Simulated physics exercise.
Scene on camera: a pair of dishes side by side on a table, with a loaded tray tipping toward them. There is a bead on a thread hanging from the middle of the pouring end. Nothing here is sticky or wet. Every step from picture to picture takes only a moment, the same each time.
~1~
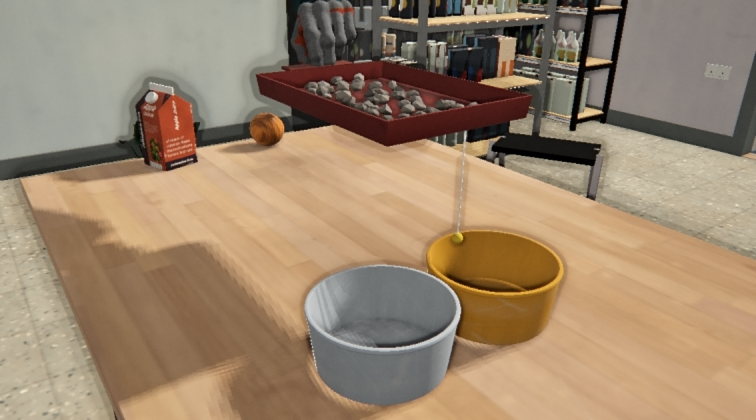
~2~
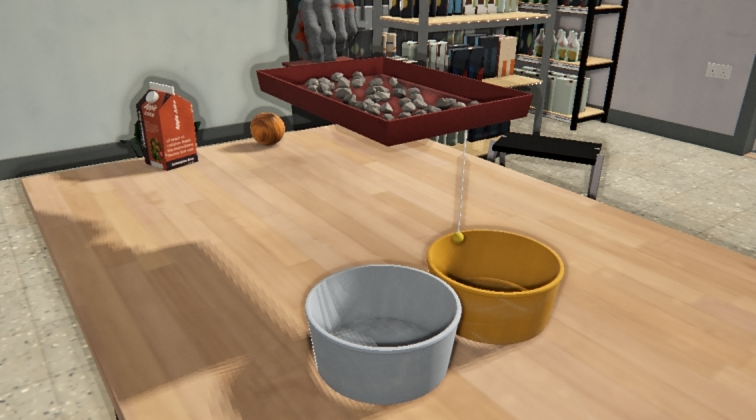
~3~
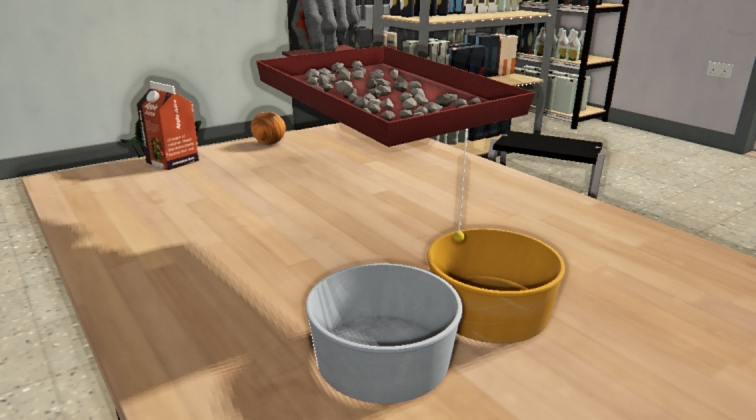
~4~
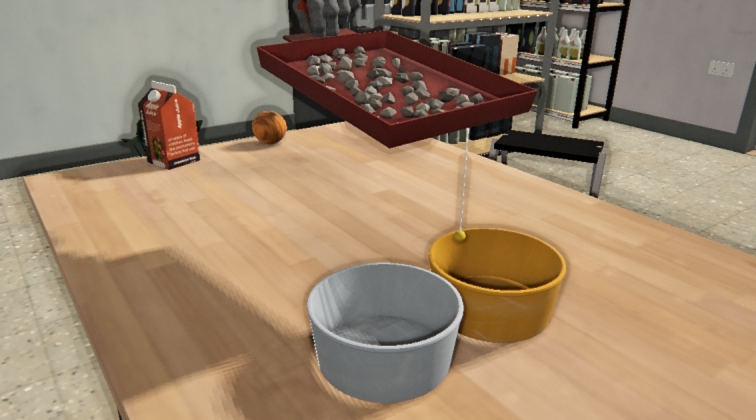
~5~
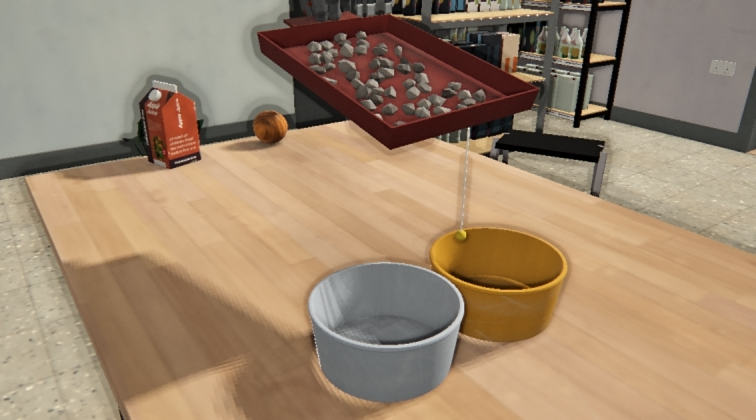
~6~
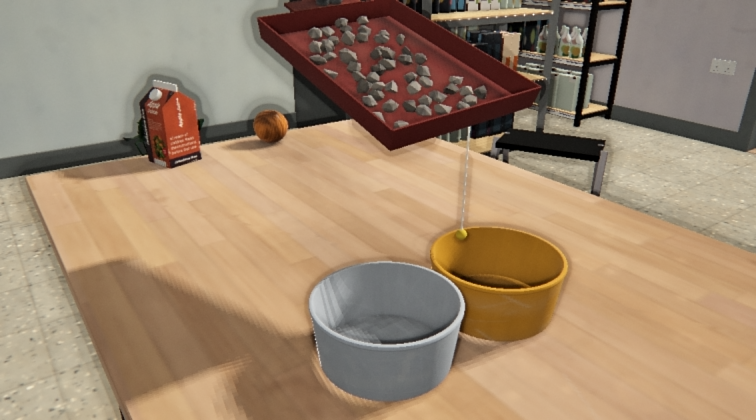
A dark red tray of gray gravel gradually tilts above a wooden table, its far side rising and its front left corner dipping slightly, while a gray dish, an orange-yellow dish and a small yellow bead on a thread stay nearly still.
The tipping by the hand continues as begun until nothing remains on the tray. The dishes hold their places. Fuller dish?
Left-hand.
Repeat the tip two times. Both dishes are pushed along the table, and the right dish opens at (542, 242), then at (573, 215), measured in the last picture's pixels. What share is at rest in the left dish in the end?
First some 100, then 10 per cent.
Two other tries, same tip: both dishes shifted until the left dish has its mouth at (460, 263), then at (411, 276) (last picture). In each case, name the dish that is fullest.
At the first spot the left-side one comes out ahead, at the second spot the left-side one.
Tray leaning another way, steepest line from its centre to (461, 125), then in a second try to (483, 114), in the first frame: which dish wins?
The first tilt favours the dish to the right, the second the dish to the right.
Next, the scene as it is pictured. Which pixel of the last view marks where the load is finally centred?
Close to (411, 350) in the last view.
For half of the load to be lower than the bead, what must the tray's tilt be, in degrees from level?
About 105° of tilt.
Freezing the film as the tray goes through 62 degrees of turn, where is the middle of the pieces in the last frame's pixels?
Check around (422, 104) in the last picture.
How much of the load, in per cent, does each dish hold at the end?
In the left dish you'd find about 70 % of the load, and in the right dish about 20 %.
Soon after the last picture, tray tipped steeply; nearly all on the tray; a stray few in the air.
A little later, tray tipped past a quarter turn; most on the tray; a small part in the left dish; a stray few in the right dish; a stray few outside both; a small part in the air.
Later still, tray tipped past a quarter turn; about two thirds in the left dish; about a quarter in the right dish; a small part outside both.
At rest, tray tipped past a quarter turn; about two thirds in the left dish; about a quarter in the right dish; a small part outside both.
